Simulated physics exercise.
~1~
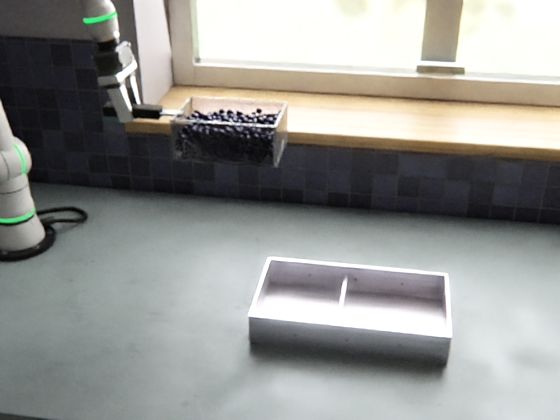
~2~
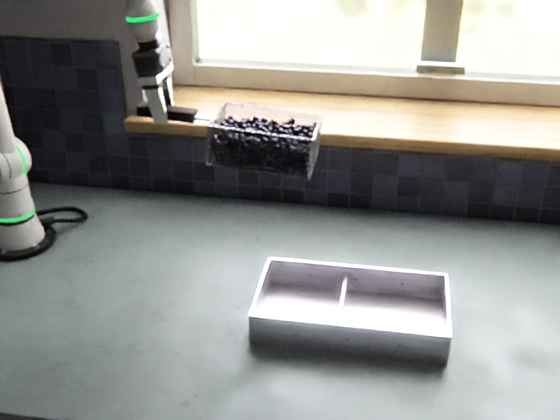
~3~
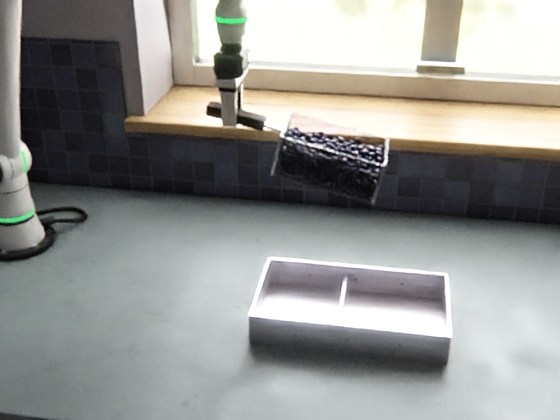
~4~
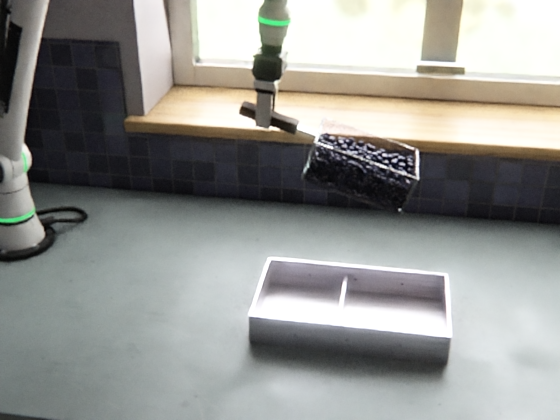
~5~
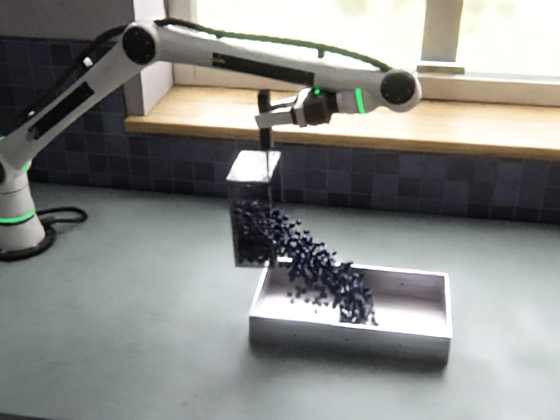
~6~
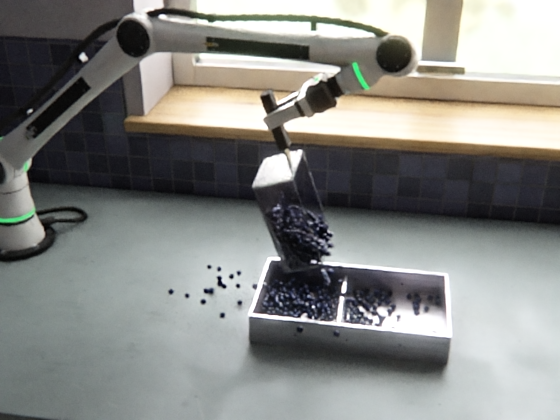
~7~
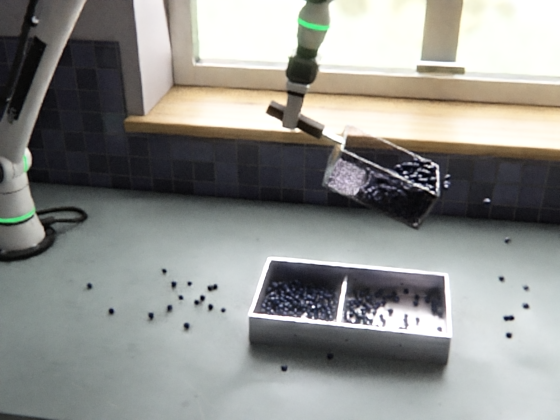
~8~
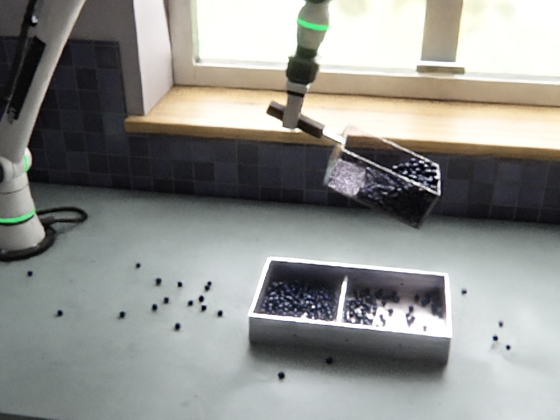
On a gray countertop, a robot arm tips dark beads into a divided tray, spilling some.
